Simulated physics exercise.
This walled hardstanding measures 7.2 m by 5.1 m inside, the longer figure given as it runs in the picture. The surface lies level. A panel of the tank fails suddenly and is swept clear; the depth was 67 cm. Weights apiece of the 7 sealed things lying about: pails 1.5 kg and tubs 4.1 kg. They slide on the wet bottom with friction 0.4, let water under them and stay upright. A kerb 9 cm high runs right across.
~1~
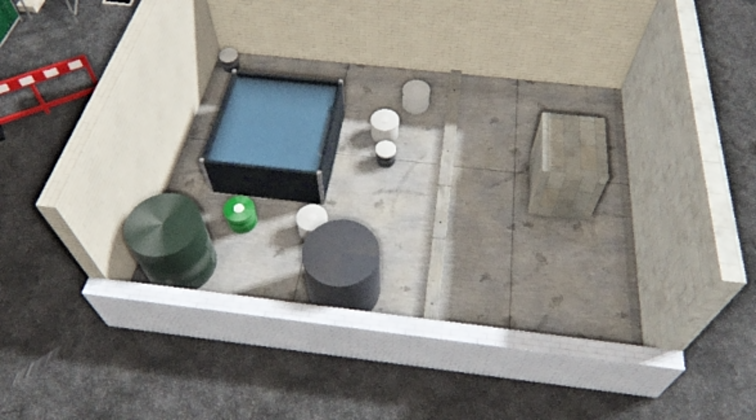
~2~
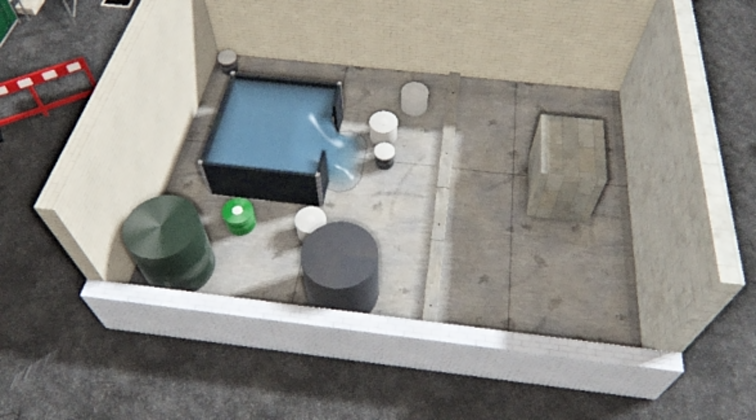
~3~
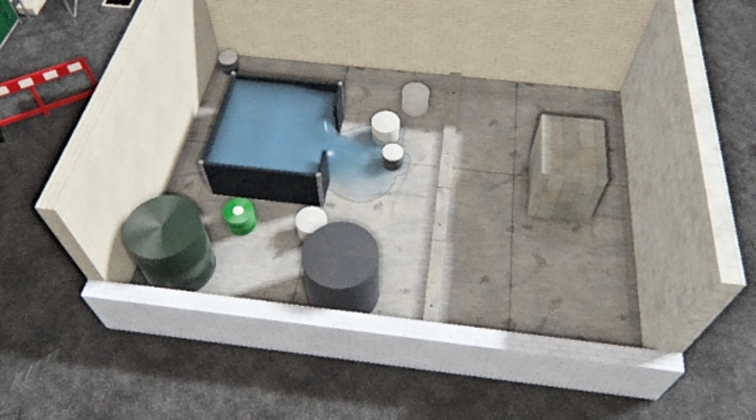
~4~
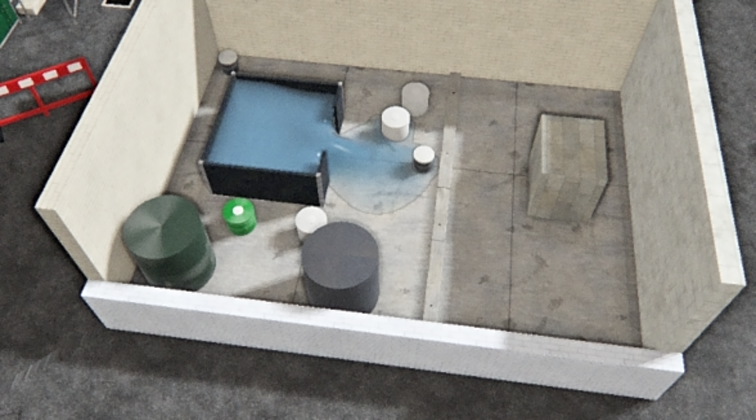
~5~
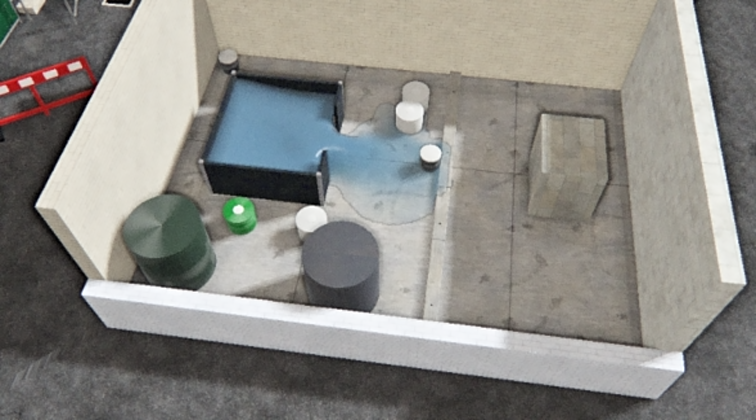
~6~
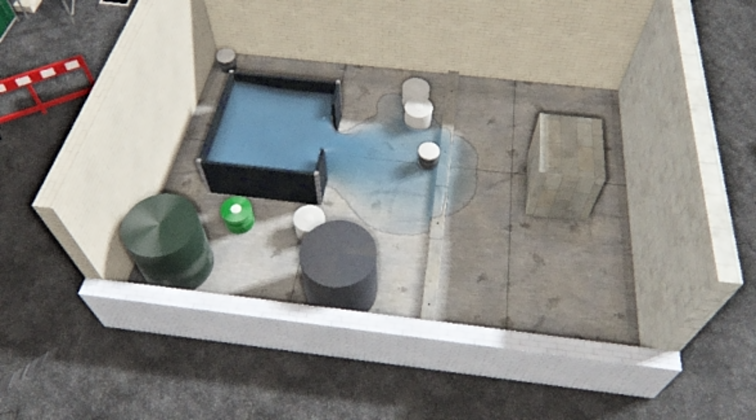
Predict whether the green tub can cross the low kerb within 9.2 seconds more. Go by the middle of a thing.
The green tub stays short.
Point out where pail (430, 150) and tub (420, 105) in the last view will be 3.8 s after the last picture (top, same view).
Around (584, 114) and (361, 80).
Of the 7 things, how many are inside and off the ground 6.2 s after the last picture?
I count 4.
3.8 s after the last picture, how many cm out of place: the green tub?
Roughly 0 cm by then.
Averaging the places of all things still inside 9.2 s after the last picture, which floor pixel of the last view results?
Near (240, 205).
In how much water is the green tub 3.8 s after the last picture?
Roughly 0 cm.
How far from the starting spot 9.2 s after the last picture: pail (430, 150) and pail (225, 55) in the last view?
In turn: 300 cm, 250 cm.
Then, 1.2 s after the last picture the green tub is near (236, 209), 0.0 m from its start, aground; 1 of 7 are over the mark; 3 afloat.
Then, 3.8 s after the last picture the green tub is near (236, 209), 0.0 m from its start, aground; 1 of 7 are over the mark; 1 afloat.
Then, 6.2 s after the last picture the green tub is near (236, 209), 0.0 m from its start, aground; 1 of 7 are over the mark; 4 afloat.
Then, 9.2 s after the last picture the green tub is near (174, 208), 0.9 m from its start, afloat; 1 of 7 are over the mark; 7 afloat.
